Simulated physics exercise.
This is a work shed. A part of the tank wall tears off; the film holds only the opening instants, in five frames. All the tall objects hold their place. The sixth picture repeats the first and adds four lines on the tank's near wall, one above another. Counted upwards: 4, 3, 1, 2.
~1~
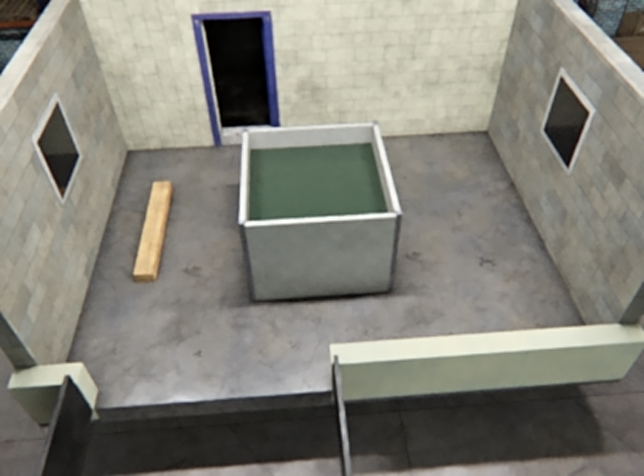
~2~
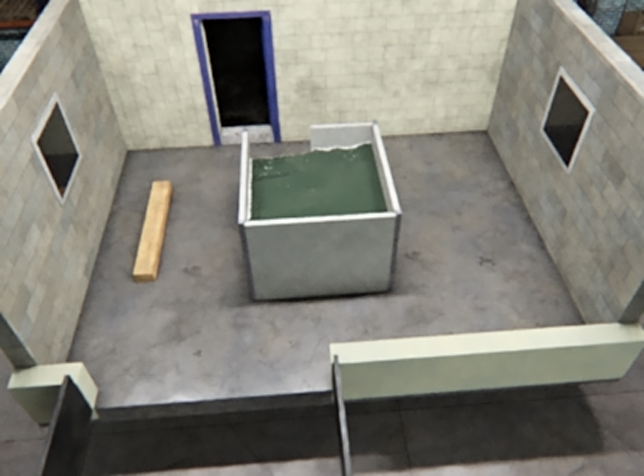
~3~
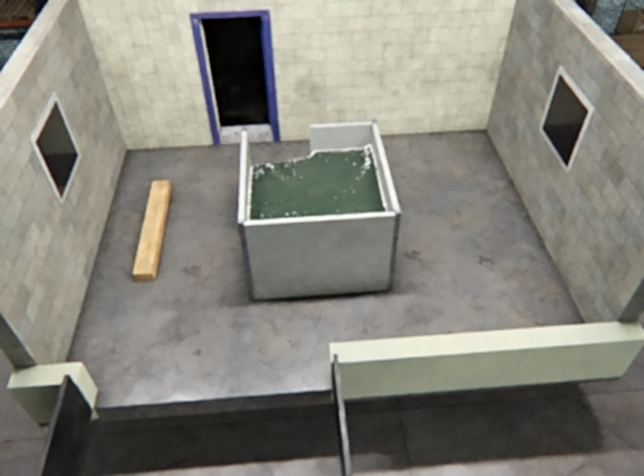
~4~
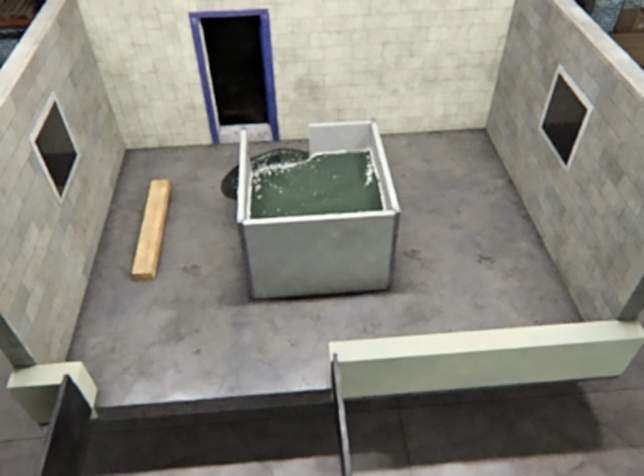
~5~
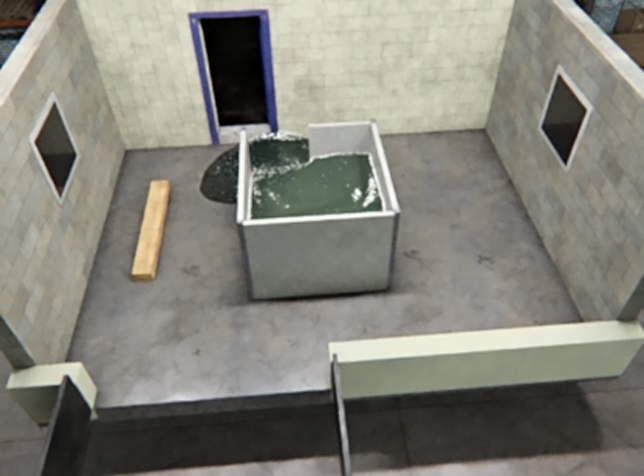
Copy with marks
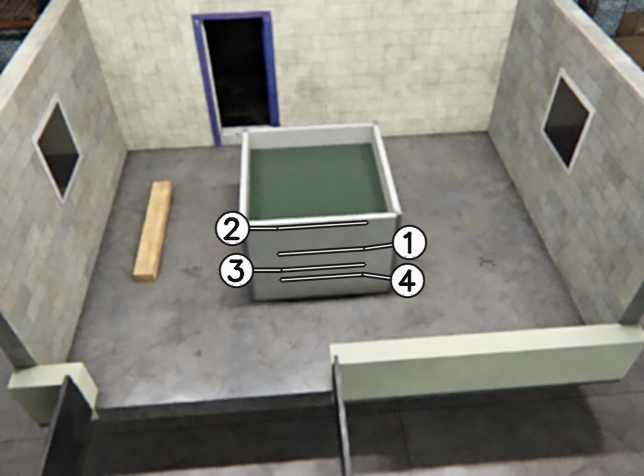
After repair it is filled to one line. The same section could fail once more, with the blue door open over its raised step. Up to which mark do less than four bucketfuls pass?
Use level 4.
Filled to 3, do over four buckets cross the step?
Yes, that goes wrong.
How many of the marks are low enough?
One of the four.
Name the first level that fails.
Here it is level 3.
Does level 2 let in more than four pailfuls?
Yes.
In white, 1 at (322, 251); 2 at (321, 225); 3 at (322, 267); 4 at (322, 277); from the bottom up 4, 3, 1, 2.
For level 1, dozens of bucketfuls pour in.
For level 2, dozens of bucketfuls pour in.
For level 3, about 8 bucketfuls get in.
For level 4, a bucket or two gets in.
